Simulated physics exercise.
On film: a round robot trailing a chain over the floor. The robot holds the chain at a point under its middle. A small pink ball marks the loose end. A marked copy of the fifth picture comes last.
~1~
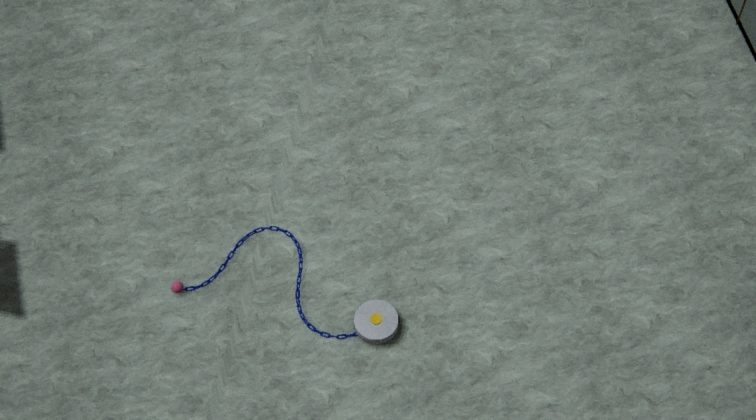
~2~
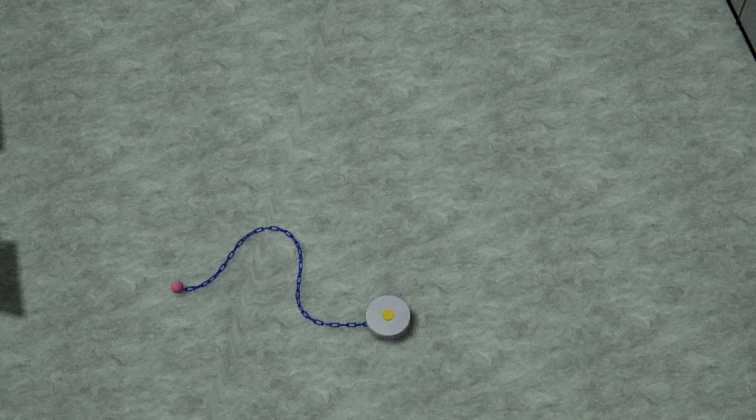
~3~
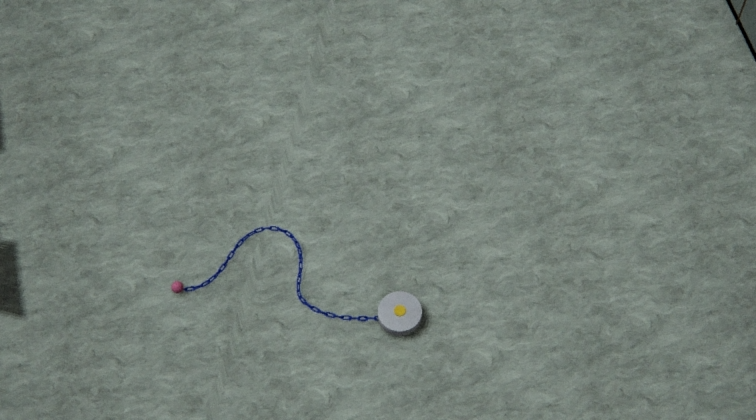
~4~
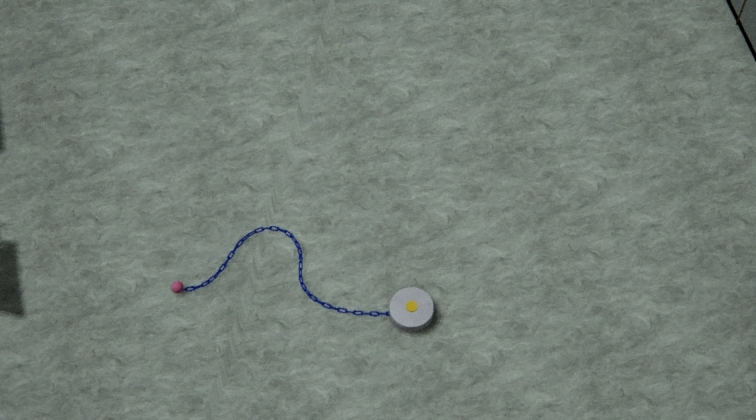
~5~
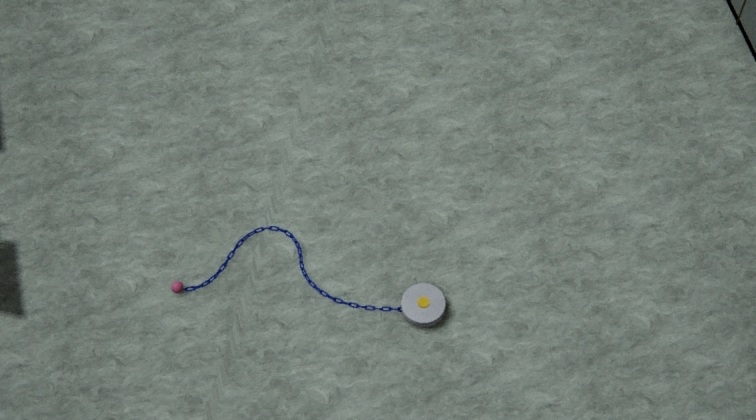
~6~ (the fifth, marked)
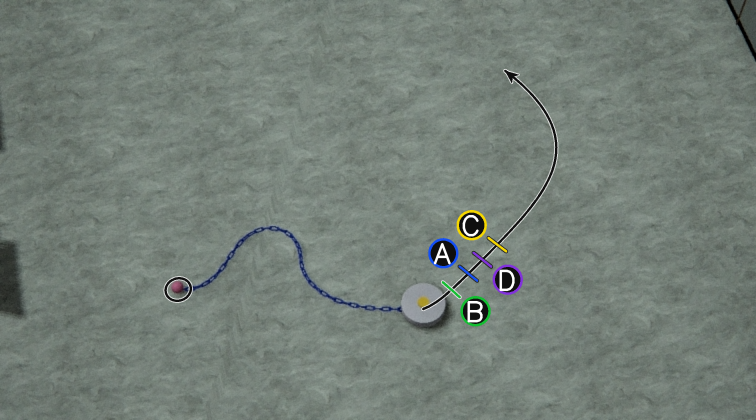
On a mottled grey-green floor, a round grey robot with a yellow centre sits at the end of a blue chain that curves away leftward to a small pink ball. The robot slides slowly right and slightly upward, drawing the nearest part of the chain straighter while the pink end stays still.
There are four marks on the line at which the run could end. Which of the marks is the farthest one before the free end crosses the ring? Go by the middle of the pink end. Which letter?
It should halt at C.
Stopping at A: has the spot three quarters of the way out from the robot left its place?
By then, no.
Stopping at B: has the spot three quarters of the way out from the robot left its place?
No.
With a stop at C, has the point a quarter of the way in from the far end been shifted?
Yes.
On the marked copy, A at (468, 274); B at (451, 290); C at (497, 245); D at (482, 260); the ring at (178, 289); the route from (423, 309) via (539, 196) to (505, 71).
Following C. Soon after the start, robot (453, 285), middle of the chain (300, 254), free end (178, 287).
Later, robot (477, 262), middle of the chain (316, 259), free end (178, 287).
In the end, robot (498, 241), middle of the chain (336, 260), free end (182, 287); the free end is still in its ring.
As for the rest, A is safe but short; B is safe but short; D is safe but short.
